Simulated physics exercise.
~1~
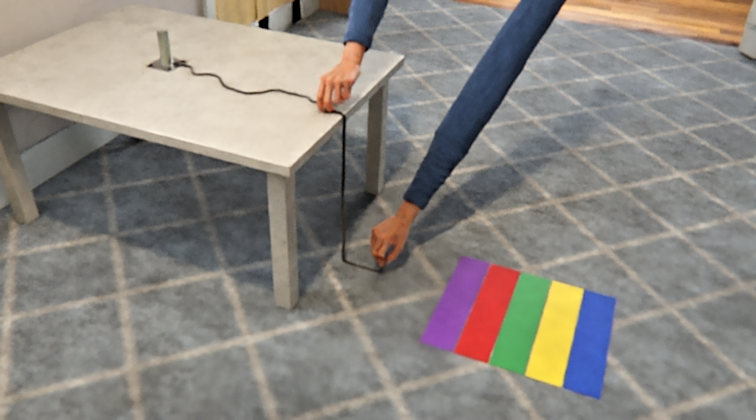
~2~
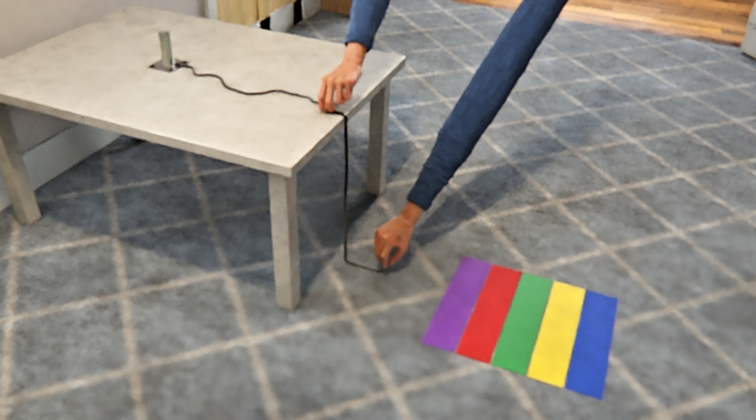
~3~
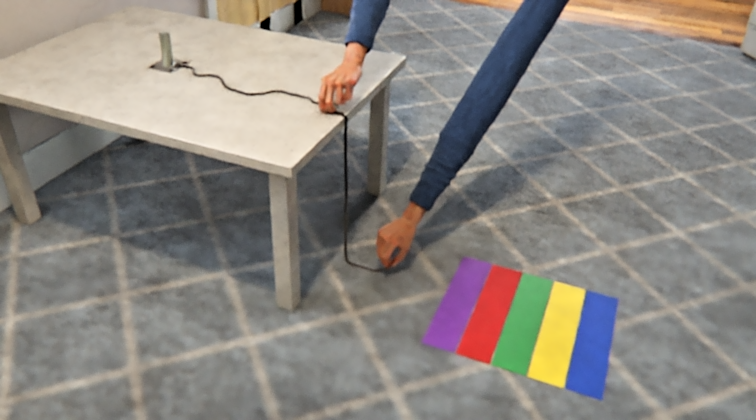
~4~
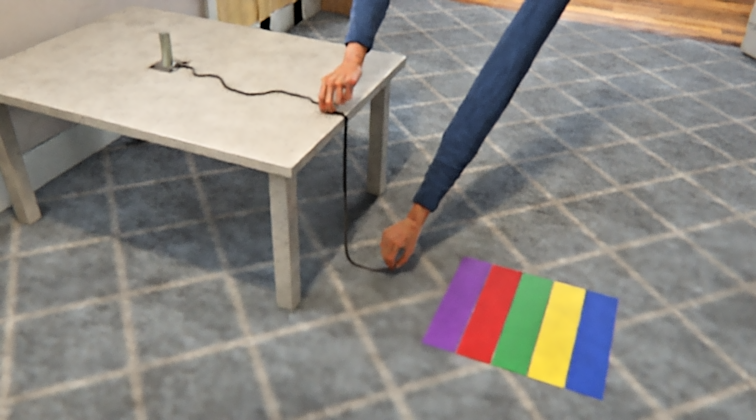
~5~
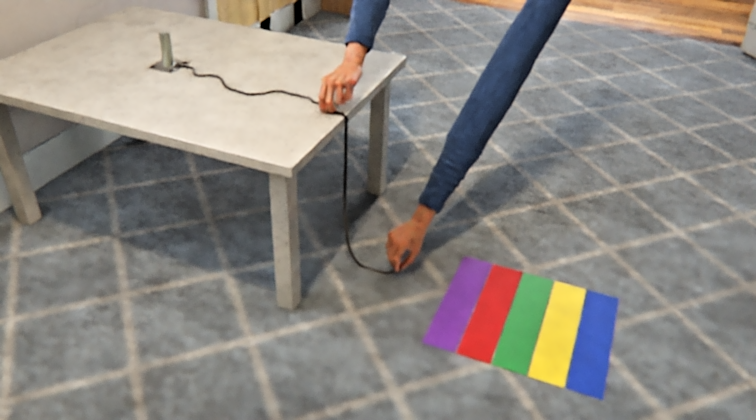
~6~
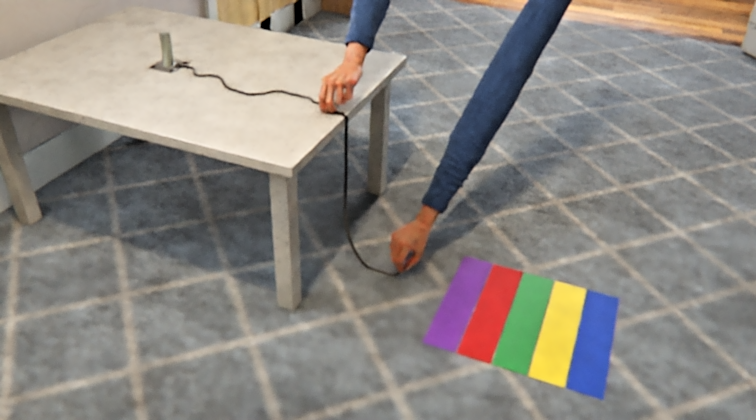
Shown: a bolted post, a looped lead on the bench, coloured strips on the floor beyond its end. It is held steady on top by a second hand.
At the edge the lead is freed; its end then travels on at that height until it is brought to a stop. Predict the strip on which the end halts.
The green strip.
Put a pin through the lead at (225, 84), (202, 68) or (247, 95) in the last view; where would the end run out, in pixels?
It ends up near (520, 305) the first time, (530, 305) the second and (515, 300) the third.
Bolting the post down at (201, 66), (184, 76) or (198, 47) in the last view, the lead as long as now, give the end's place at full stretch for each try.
It works out at around (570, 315), (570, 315) and (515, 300) for the three tries.
A little later, end near (479, 290); over purple.
Next, end near (513, 300); over green.
When it is tight, end near (532, 306); over green. It halts on the green strip.
